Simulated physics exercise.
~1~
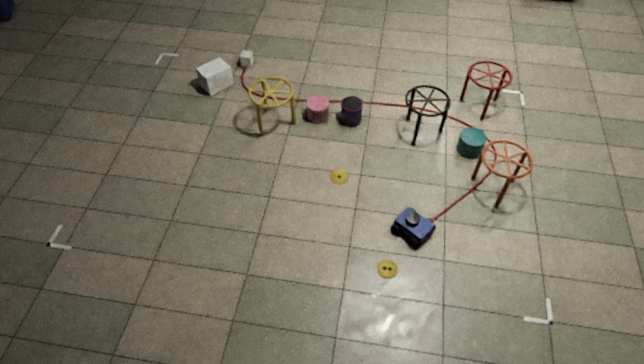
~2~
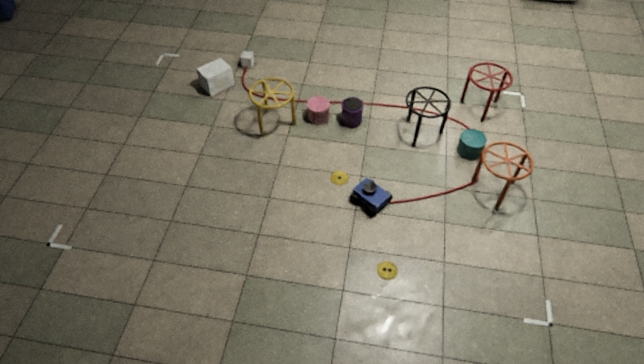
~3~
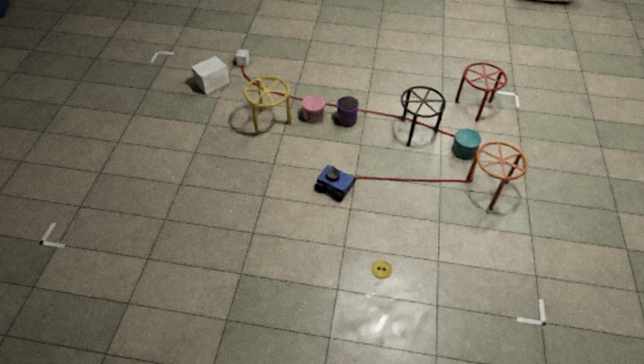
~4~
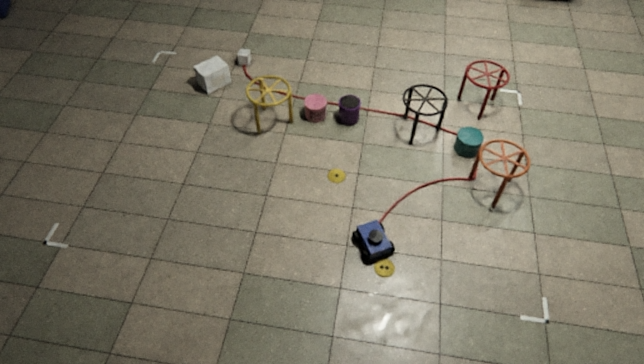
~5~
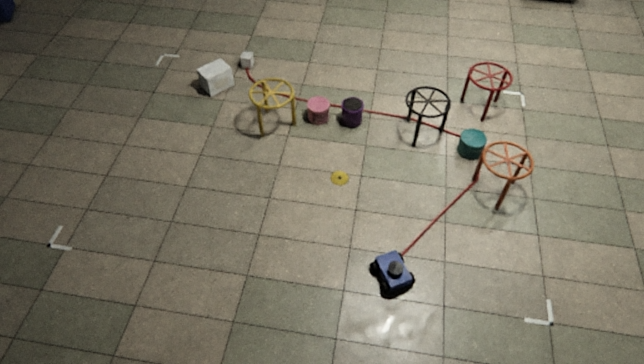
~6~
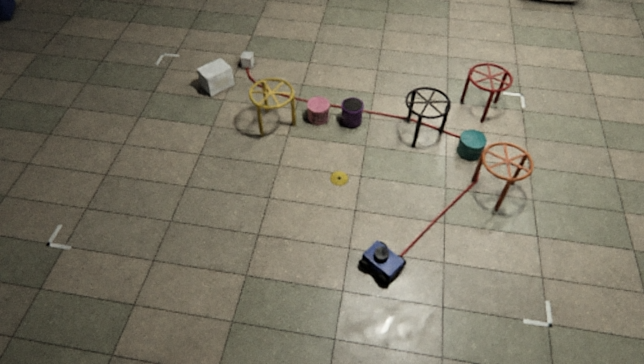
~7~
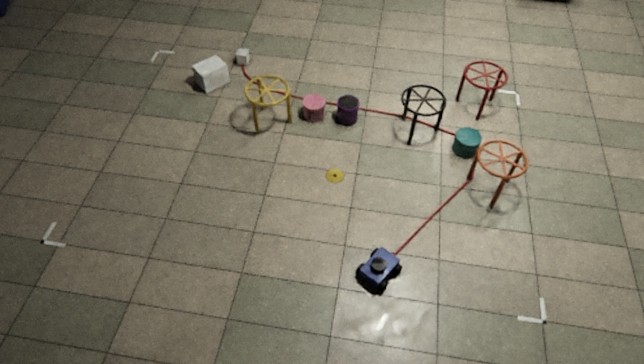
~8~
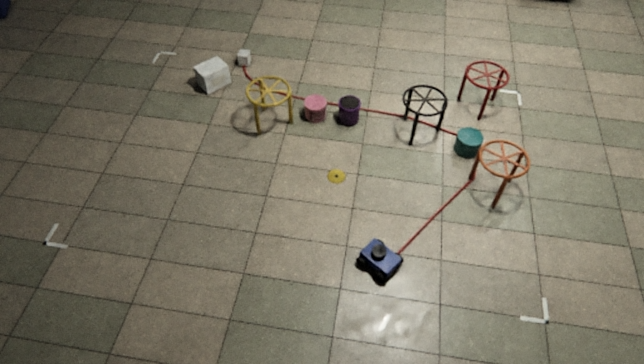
A small blue cart trails a red lead across a tiled floor with taped corners, seen from above by a slightly swaying camera. The lead winds back past an orange stool, a teal tub, black and yellow stools, and purple and pink pots, toward white boxes at upper left; a red stool stands at upper right. The cart moves left and up to the one-dotted yellow mark and covers it. It then turns back down to the right, the lead curving, and covers the other mark. Finally it stays near there, shifting slightly, while everything else keeps its place.
